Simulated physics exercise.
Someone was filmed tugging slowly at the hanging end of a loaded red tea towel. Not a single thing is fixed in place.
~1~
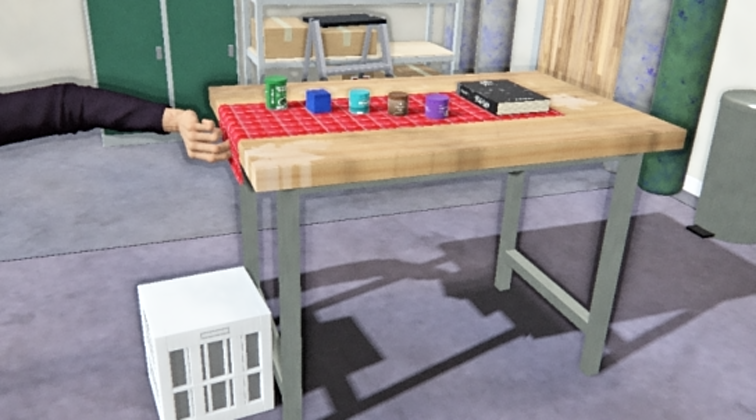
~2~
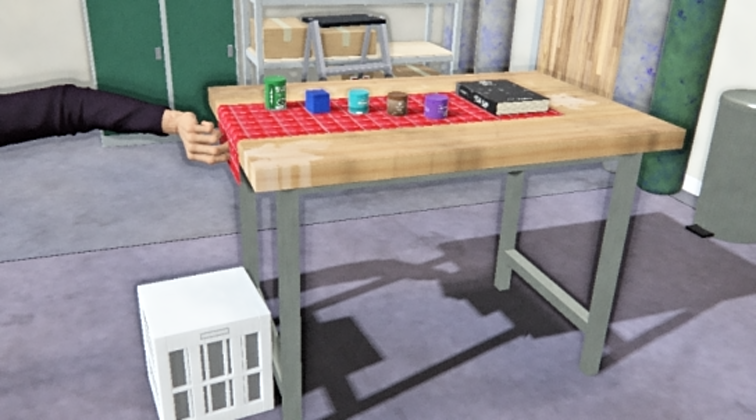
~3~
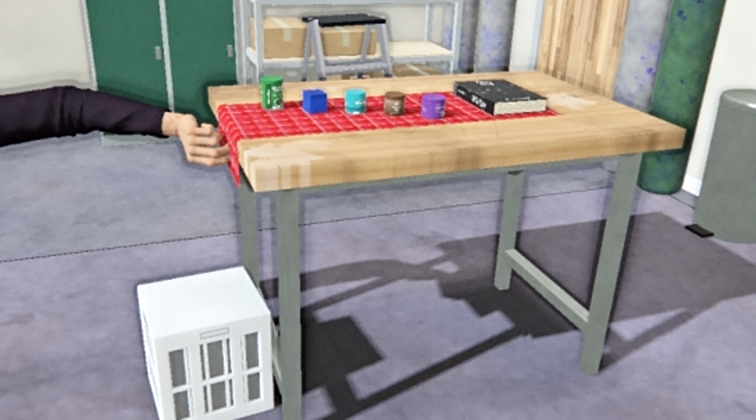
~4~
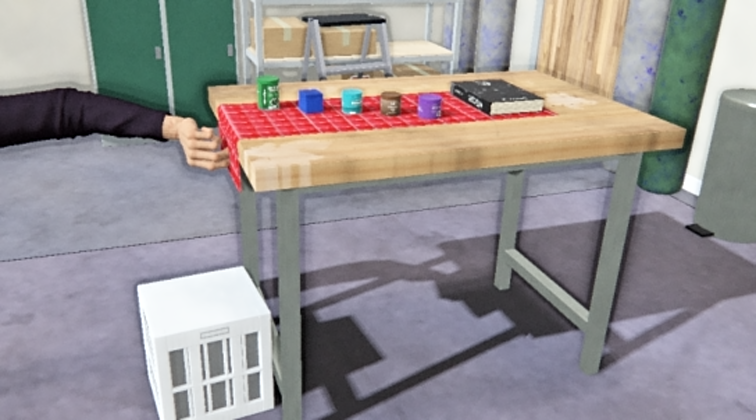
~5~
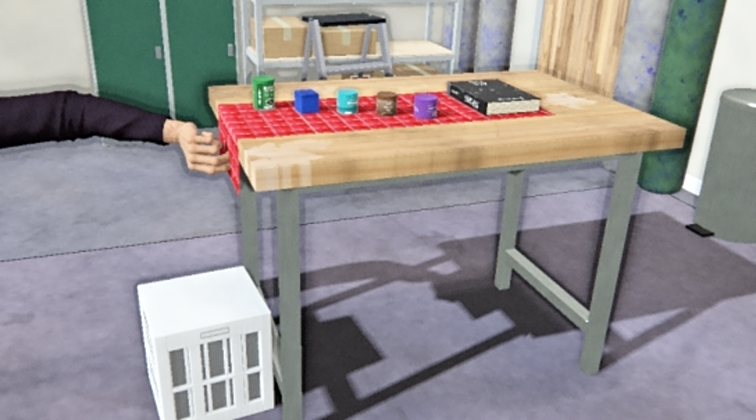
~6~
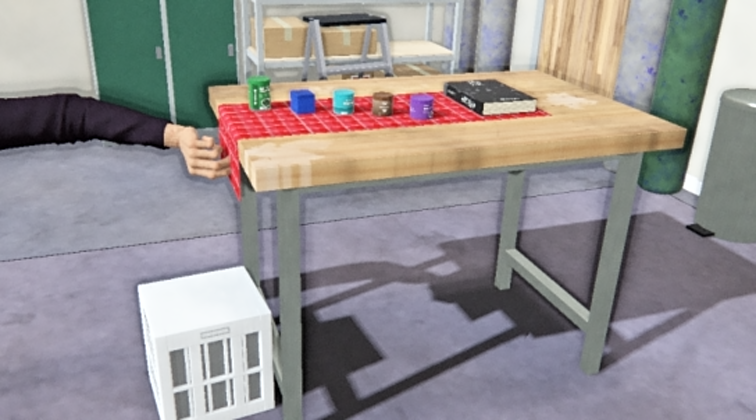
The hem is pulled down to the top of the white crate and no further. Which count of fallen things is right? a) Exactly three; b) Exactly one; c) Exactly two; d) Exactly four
Exactly three (a).
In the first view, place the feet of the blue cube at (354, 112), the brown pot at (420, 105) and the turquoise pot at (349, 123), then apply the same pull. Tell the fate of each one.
Blue cube lost, brown pot safe, turquoise pot lost.
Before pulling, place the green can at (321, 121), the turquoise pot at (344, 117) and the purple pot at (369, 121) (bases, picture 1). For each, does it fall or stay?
In the end the green can is no longer on top, the turquoise pot is no longer on top, and the purple pot is no longer on top.
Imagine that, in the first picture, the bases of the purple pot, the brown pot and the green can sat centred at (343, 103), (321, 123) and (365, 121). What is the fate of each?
The purple pot ends up off; the brown pot ends up off; the green can ends up off.
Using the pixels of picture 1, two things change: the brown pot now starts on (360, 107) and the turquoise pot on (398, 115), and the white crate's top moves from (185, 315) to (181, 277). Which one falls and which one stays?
As for the brown pot, it holds its spot; as for the turquoise pot, it holds its spot.
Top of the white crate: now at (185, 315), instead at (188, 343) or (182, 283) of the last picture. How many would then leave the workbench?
Counts: 4 / 2.
Soon after, hem near (231, 254); green can and blue cube gone.
After that, hem on the crate; green can, blue cube and turquoise pot gone.
In the end, hem on the crate; green can, blue cube and turquoise pot gone. The workbench loses three.
